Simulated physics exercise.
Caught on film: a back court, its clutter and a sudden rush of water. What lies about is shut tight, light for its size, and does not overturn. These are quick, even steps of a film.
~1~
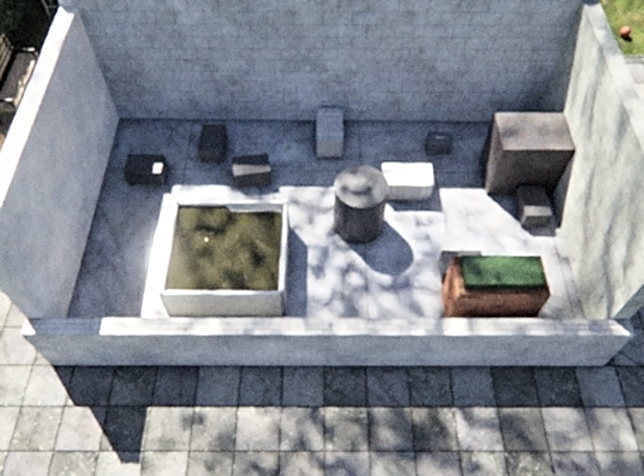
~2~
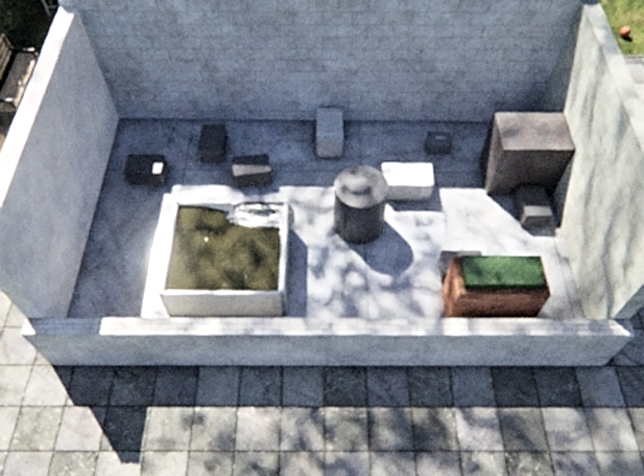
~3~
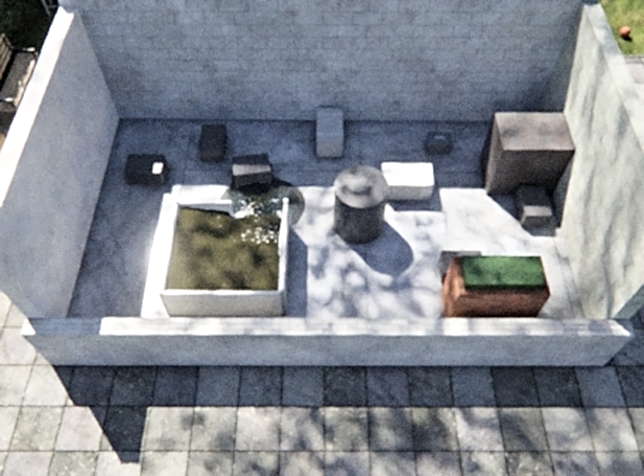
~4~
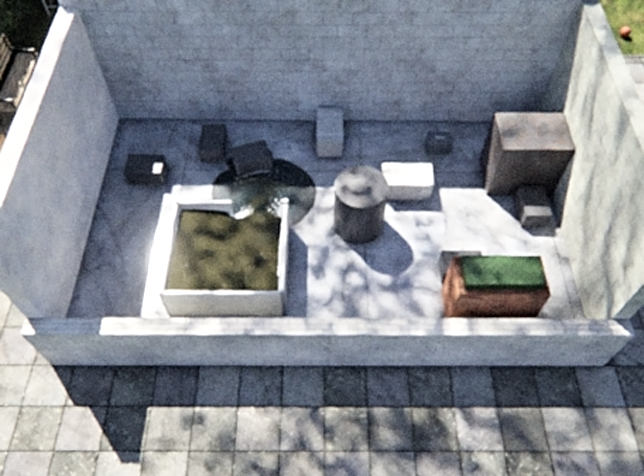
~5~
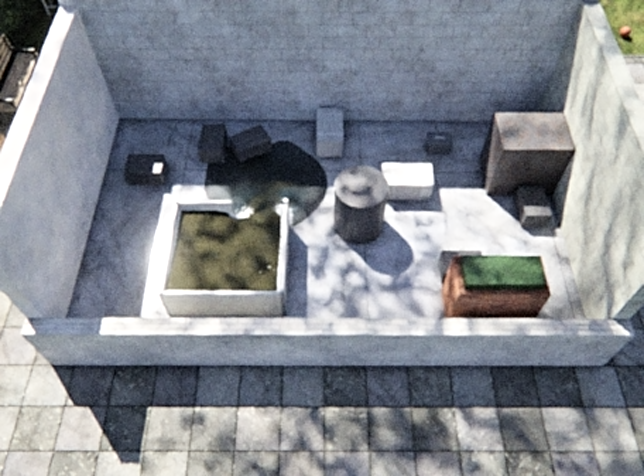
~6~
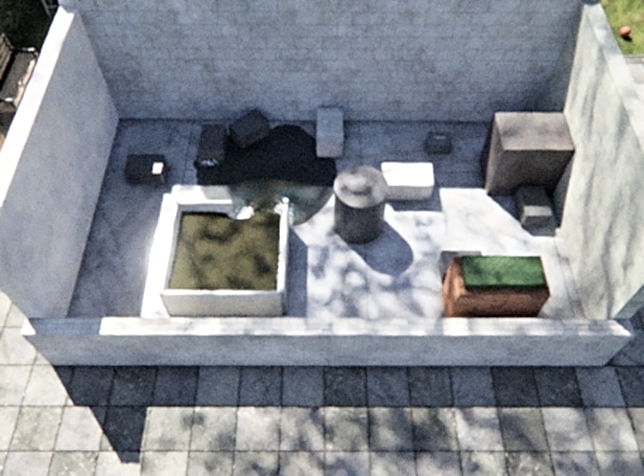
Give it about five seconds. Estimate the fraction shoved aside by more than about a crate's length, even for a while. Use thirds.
It is between one and two thirds.
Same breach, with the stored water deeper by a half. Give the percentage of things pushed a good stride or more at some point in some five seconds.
Some 60 per cent.
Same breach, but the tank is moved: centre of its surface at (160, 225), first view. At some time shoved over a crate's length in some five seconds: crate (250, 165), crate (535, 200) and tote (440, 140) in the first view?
In that order: Yes, less than that, pushed that far.
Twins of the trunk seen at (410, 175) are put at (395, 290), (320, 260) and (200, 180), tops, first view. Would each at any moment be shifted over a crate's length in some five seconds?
In that order: Less than that, never so far, less than that.
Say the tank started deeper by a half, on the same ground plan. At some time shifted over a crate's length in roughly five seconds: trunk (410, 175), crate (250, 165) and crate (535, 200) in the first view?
In that order: Not that far, pushed that far, under that.
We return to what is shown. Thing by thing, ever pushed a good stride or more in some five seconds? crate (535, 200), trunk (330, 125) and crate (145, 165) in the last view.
In that order: Less than that, yes, shifted that much.
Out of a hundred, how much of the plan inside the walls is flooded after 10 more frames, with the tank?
Roughly 40 per cent.
A moment on, 1 of 8 are well off their spots; 1 afloat.
Next, 3 of 8 are well off their spots; 2 afloat.
Later, 4 of 8 are well off their spots; 2 afloat.
In the end, 5 of 8 are well off their spots, and 5 have been at some point; 2 afloat.
